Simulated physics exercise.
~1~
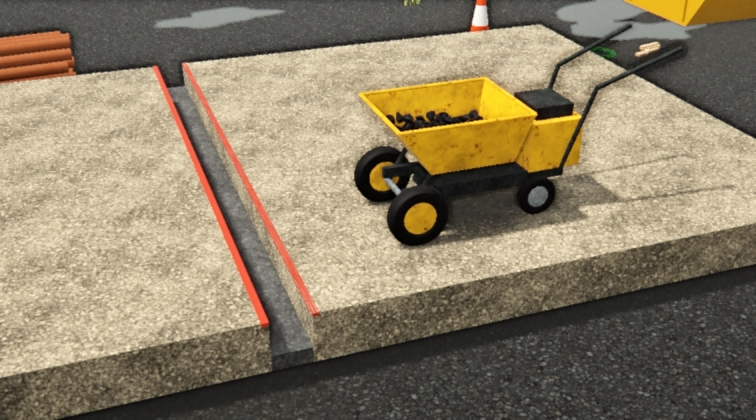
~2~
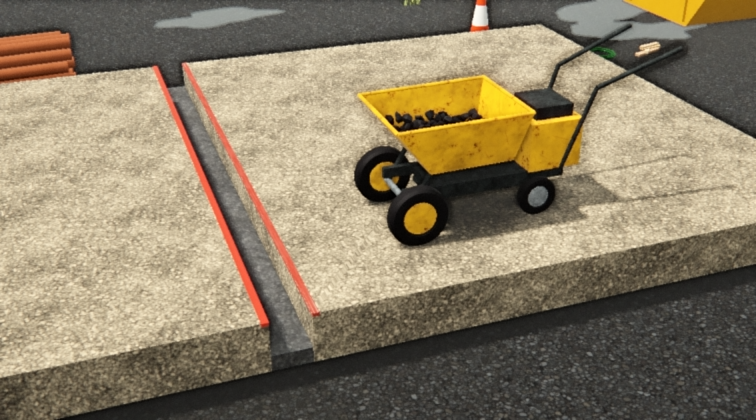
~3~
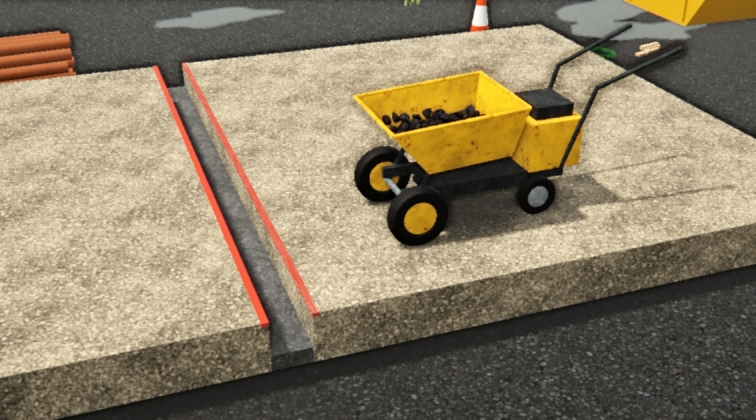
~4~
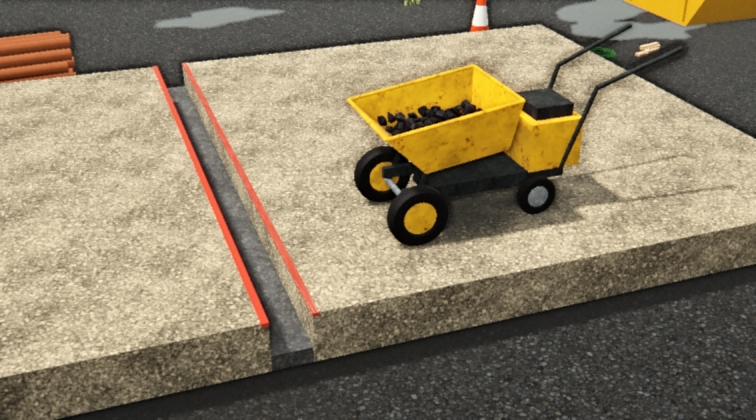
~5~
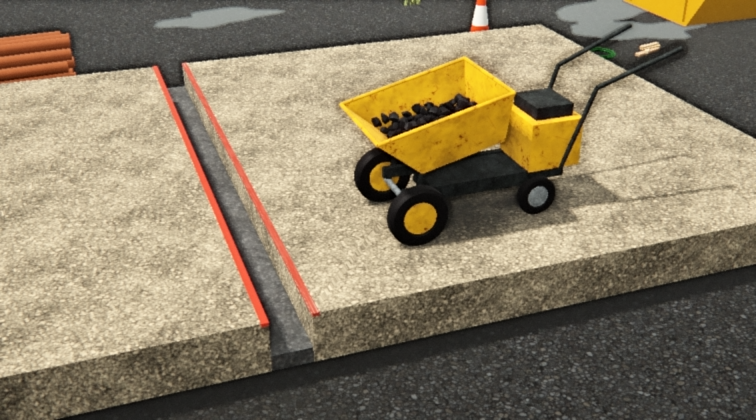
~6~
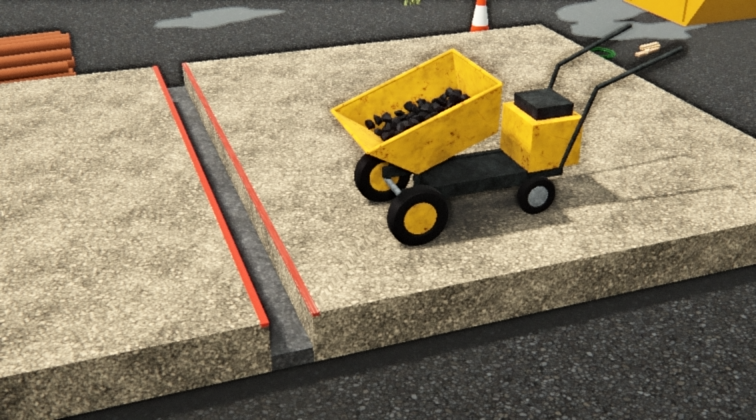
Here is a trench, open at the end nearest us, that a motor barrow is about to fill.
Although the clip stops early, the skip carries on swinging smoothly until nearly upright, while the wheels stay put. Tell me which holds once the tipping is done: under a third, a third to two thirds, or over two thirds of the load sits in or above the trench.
Trench gets a third to two thirds.
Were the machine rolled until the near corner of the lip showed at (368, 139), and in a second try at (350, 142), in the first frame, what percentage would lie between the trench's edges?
Close to 100 in a hundred, and close to 80 in a hundred.
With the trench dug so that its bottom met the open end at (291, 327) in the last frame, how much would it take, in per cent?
Around 40 percent.
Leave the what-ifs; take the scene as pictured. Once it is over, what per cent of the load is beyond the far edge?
Estimate: Some 0 percent.
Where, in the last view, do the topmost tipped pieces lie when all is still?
I'd mark the summit at roughly pixel (297, 228).
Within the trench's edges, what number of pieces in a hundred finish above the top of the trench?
Close to 0 percent.
Soon, skip tipped steeply; all in the skip.
A while on, skip tipped right over; about two thirds in the skip; about a quarter short of the trench; a stray few in or heaped over the trench.
Towards the end, skip tipped right over; a small part in the skip; about half short of the trench; about half in or heaped over the trench; a stray few beyond it.
Finally, skip tipped right over; a small part in the skip; about a third short of the trench; about half in or heaped over the trench; a stray few beyond it.
